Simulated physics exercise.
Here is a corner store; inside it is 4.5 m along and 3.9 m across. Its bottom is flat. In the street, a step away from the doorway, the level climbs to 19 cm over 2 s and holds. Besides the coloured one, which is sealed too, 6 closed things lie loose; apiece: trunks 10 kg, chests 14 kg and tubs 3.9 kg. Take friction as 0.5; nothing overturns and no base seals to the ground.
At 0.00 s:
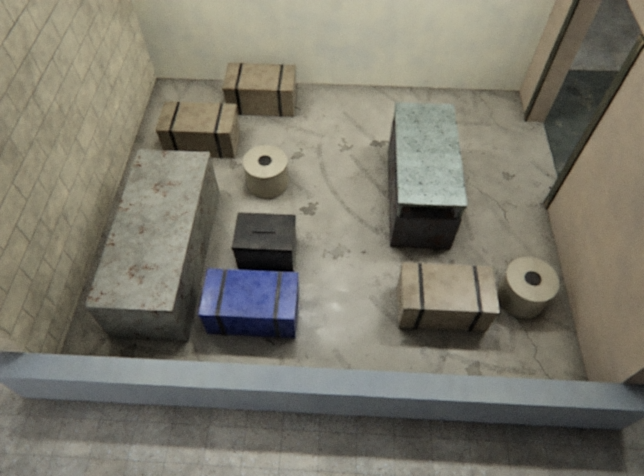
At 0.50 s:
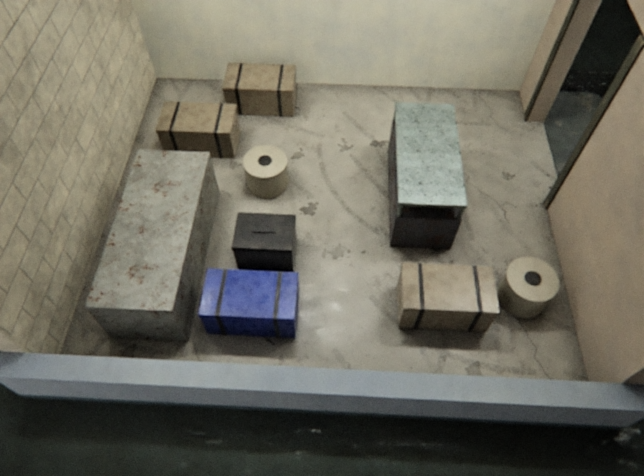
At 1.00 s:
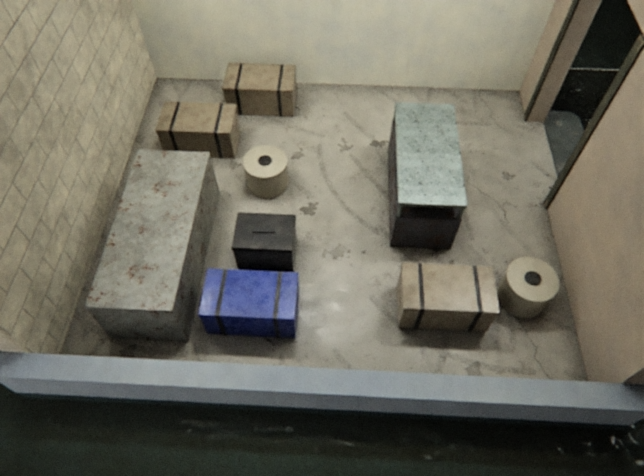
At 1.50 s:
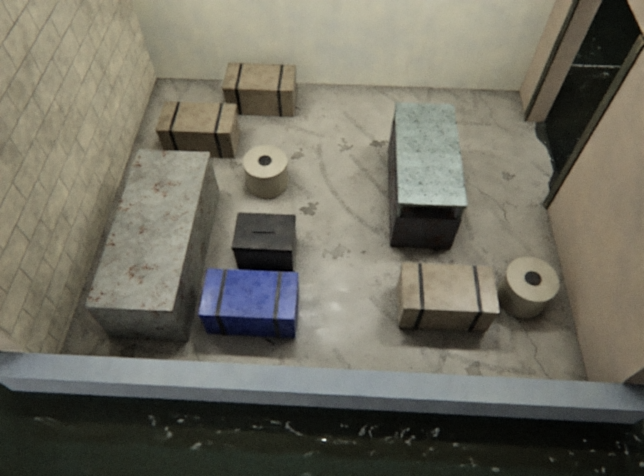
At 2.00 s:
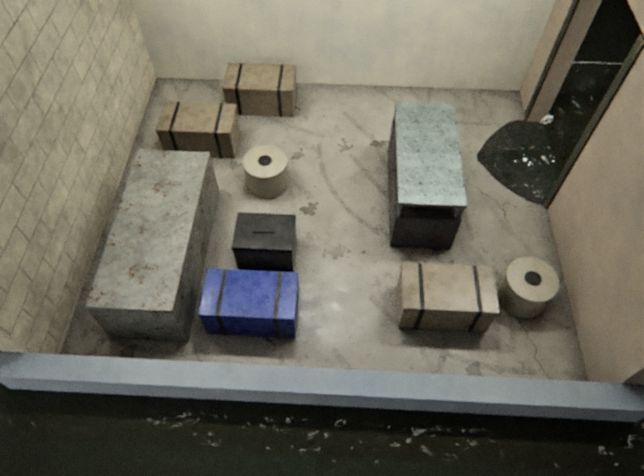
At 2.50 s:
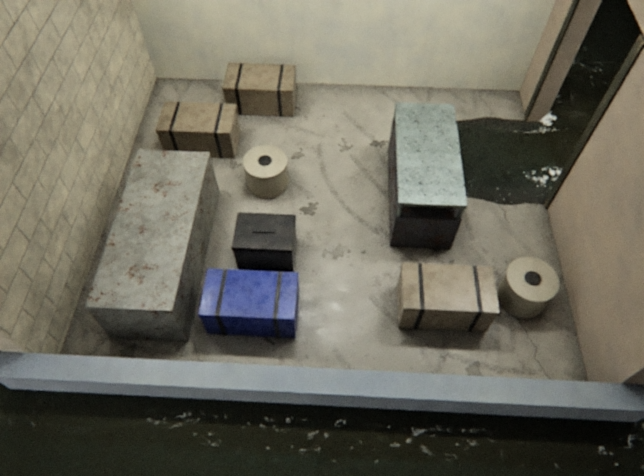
Dark water rises outside, then spreads through the doorway at right across the room's floor.
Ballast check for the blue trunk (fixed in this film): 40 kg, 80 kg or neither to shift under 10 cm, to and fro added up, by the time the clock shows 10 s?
Verdict: The smaller load will do.
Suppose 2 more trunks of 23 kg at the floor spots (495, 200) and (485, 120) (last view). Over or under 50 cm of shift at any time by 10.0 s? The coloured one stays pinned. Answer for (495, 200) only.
Answer: Over.
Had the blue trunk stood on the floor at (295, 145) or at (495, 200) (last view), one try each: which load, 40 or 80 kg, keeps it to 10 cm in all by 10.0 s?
In that order: The smaller is enough; only the larger holds.
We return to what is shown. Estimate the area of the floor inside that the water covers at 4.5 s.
Roughly 8.5 m2.
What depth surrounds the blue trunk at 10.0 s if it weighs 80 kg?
About 5 cm.
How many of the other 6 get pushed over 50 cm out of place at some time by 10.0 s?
4 of them.
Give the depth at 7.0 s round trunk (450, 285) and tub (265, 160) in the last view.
Roughly 5 and 2 cm.
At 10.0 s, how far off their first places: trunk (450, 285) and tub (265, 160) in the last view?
In that order: 100 cm, 30 cm.
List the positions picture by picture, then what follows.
The blue trunk at (250, 293), on the bottom; water covers 0.0 m2; 0 of 7 have shifted, in the first frame.
The blue trunk at (250, 293), on the bottom; water covers 0.0 m2; 0 of 7 have shifted, in the second frame.
The blue trunk at (250, 293), on the bottom; 0.0 m2 under water; 0 of 7 have shifted, in the third frame.
The blue trunk at (250, 293) rests on the ground; 0.0 m2 under water; 0 of 7 have shifted, in the fourth frame.
The blue trunk at (250, 293) rests on the ground; 0.5 m2 under water; 0 of 7 have shifted, in the fifth frame.
The blue trunk at (250, 293) rests on the ground; 1.4 m2 under water; 0 of 7 have shifted, in the sixth frame.
After 3.5 s the blue trunk would be 0 cm from its start with 40 kg and 0 cm from its start with 80 kg; 0 cm of water round it then.
After 4.5 s the blue trunk would be 0 cm from its start with 40 kg and 0 cm from its start with 80 kg; 0 cm of water round it then.
After 7.0 s the blue trunk would be 0 cm from its start with 40 kg and 0 cm from its start with 80 kg; 2 cm of water round it then.
After 10.0 s the blue trunk would be 0 cm from its start with 40 kg and 0 cm from its start with 80 kg; 5 cm of water round it then.
